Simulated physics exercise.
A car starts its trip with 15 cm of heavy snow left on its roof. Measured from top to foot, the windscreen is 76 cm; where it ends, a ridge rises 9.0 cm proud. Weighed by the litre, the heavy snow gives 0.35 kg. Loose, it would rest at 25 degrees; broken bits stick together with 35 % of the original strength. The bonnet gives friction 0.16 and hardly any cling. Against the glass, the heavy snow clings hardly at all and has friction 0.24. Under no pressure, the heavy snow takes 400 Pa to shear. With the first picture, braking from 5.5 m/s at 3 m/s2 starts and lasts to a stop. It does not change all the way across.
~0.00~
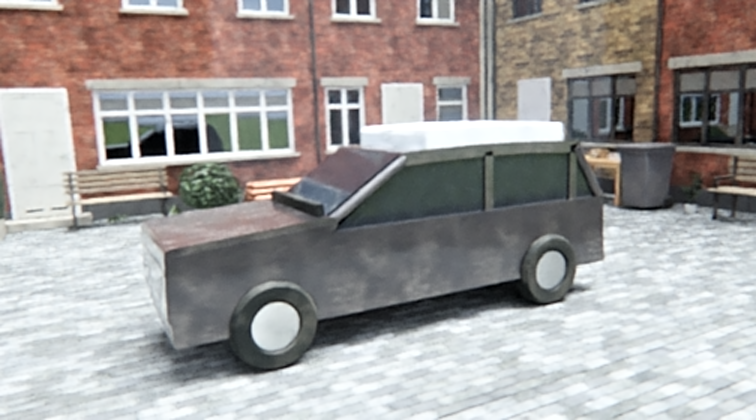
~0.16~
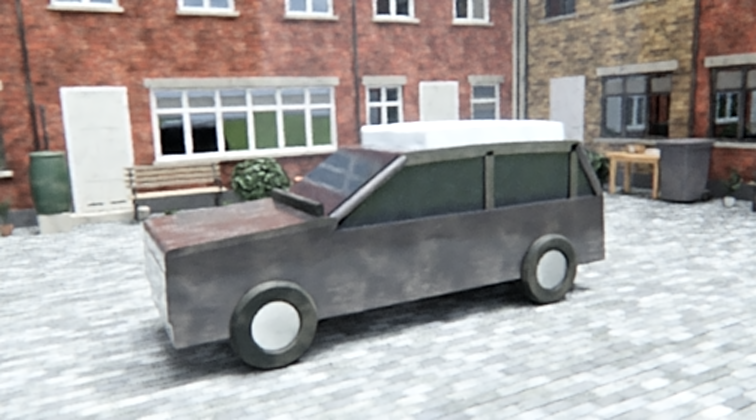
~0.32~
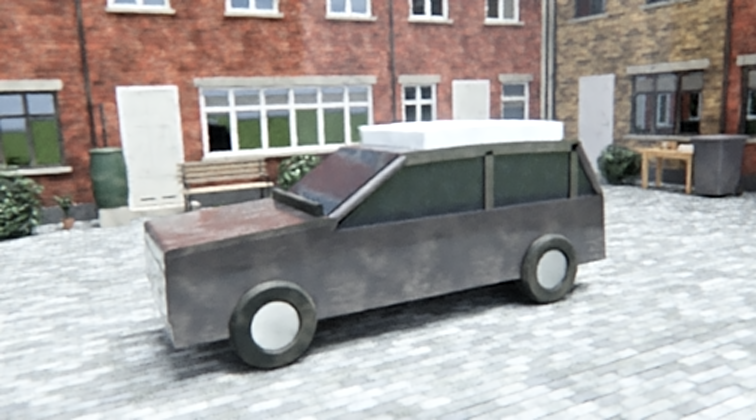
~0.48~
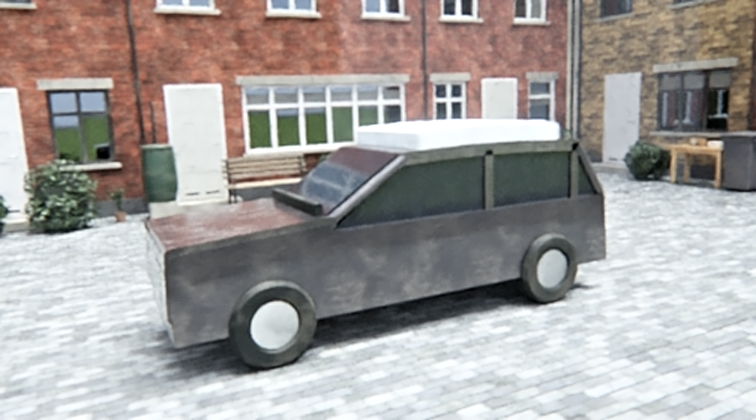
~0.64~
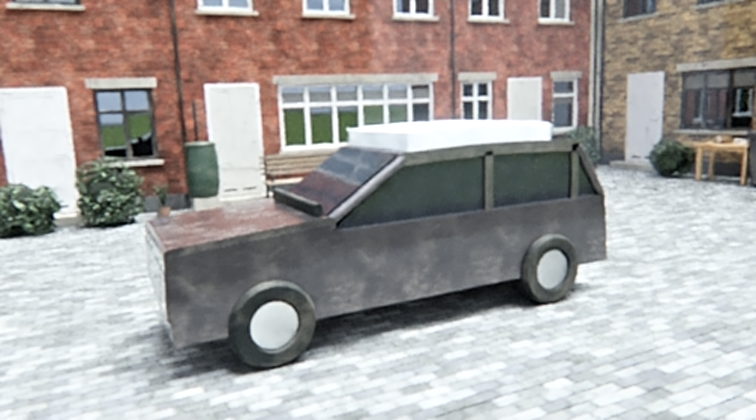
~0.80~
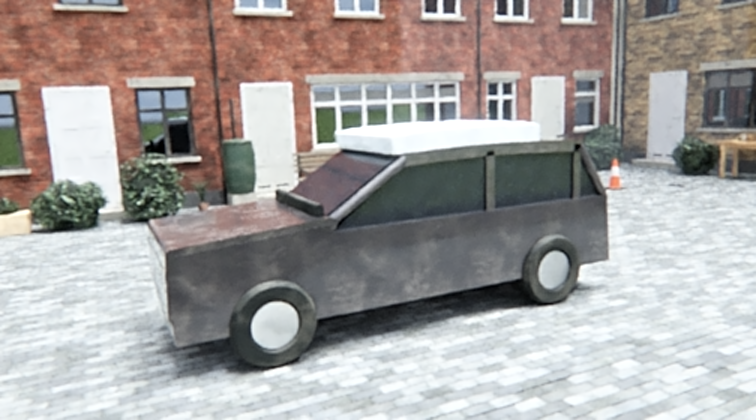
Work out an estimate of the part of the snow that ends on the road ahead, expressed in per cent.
The estimate comes to about 91 %.
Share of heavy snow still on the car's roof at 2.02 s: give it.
The share is roughly 0 per cent.
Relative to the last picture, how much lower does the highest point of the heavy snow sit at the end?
By my estimate, near 45 cm.
After 1.36 s, 31 % of the snow is on the roof, 52 % on the glass, 17 % on the bonnet and none has gone off the nose.
After 2.02 s, none of the snow is on the roof, 7 % on the glass, 66 % on the bonnet and 27 % has gone off the nose.
After 2.67 s, none of the snow is on the roof, 7 % on the glass, 2 % on the bonnet and 91 % has gone off the nose.
After 3.33 s, none of the snow is on the roof, 7 % on the glass, 2 % on the bonnet and 91 % has gone off the nose.
After 3.43 s, at the end, none of the snow is on the roof, 7 % on the glass, 2 % on the bonnet and 91 % has gone off the nose.
